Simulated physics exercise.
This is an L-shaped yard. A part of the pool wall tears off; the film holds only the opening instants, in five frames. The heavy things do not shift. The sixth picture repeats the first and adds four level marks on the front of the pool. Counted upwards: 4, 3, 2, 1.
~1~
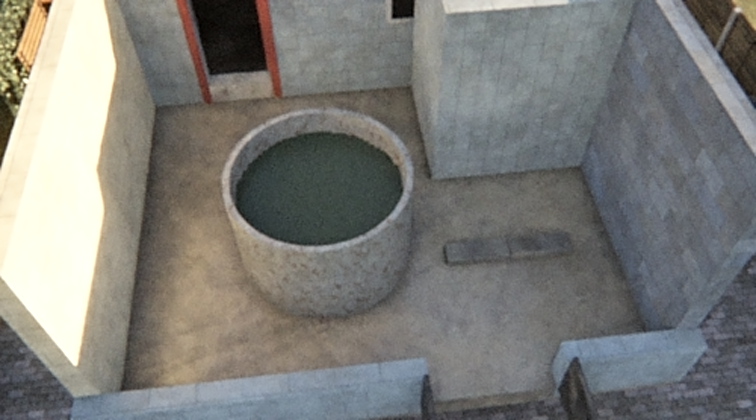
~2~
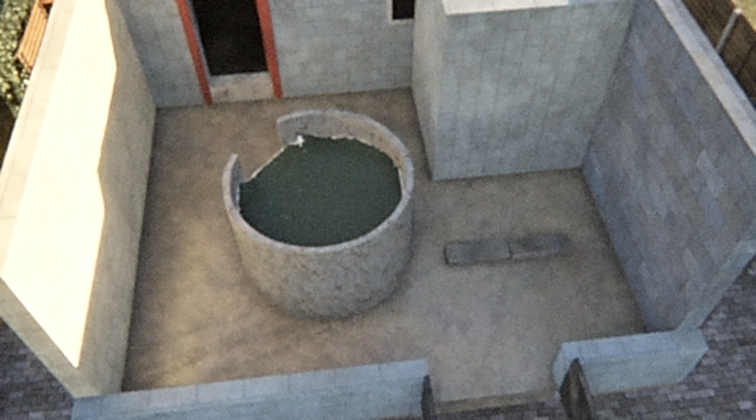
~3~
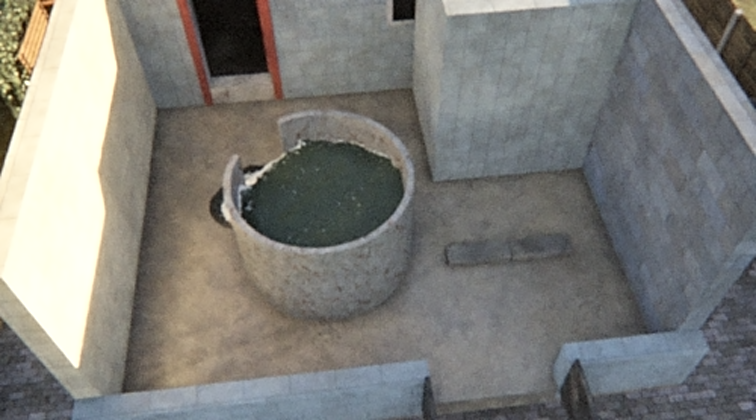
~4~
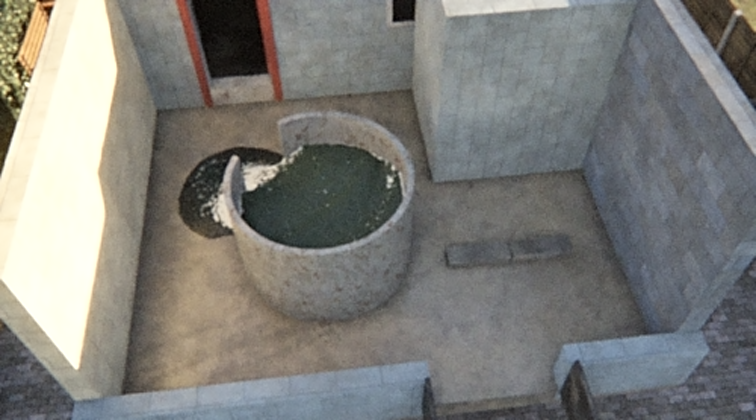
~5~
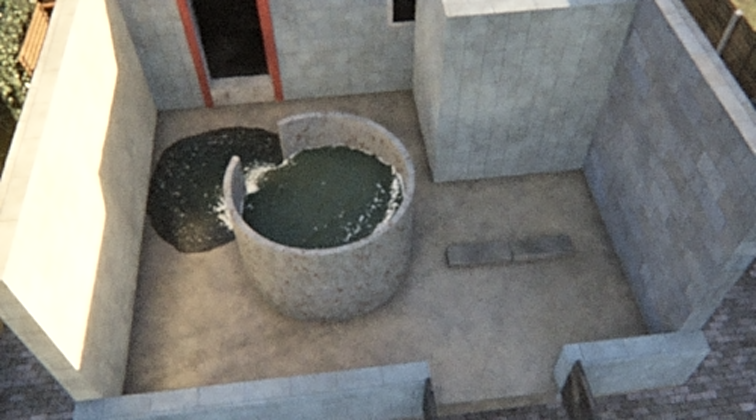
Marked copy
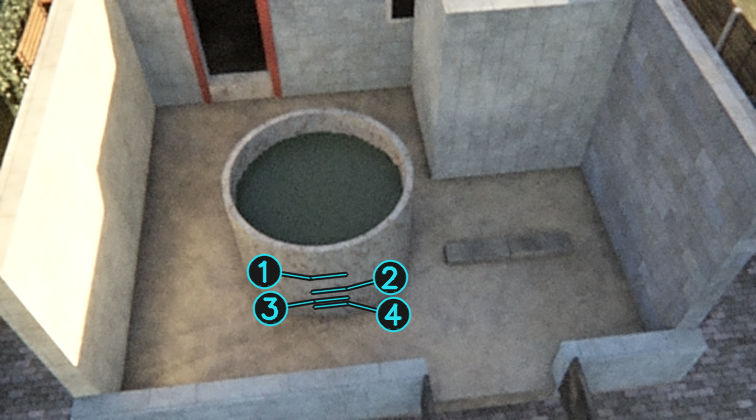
A round stone pool full of dark green water stands in a walled, L-shaped yard of pale block, seen from high above by a still camera. A red-framed doorway is in the back wall, a low grey slab lies on the brown ground at right, and a gap opens in the front wall. The pool's back-left rim gives way, and water pours out foaming, spreading a dark puddle leftward.
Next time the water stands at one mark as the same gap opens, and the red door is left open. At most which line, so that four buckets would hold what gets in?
Level 1 just does it.
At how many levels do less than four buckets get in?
All of the four.
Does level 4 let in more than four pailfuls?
No, not at all.
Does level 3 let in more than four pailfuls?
No.
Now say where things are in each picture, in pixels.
In the first picture, water in the pool at rest, its middle at (320, 192); foot of the red doorway at (244, 99); open gate at (495, 347).
In the second picture, water covers 1 % of the ground, its front hidden from here.
In the third picture, 3 % of the ground under water, visible out to (220, 211).
In the fourth picture, 8 % of the ground under water, visible out to (194, 183).
In the fifth picture, 15 % of the ground under water, visible out to (171, 151).
In cyan, 1 at (328, 276); 2 at (329, 290); 3 at (330, 299); 4 at (331, 305); from the bottom up 4, 3, 2, 1.
With 1, a bucket or two gets in.
With 2, nothing gets over.
With 3, nothing gets over.
With 4, nothing gets over.
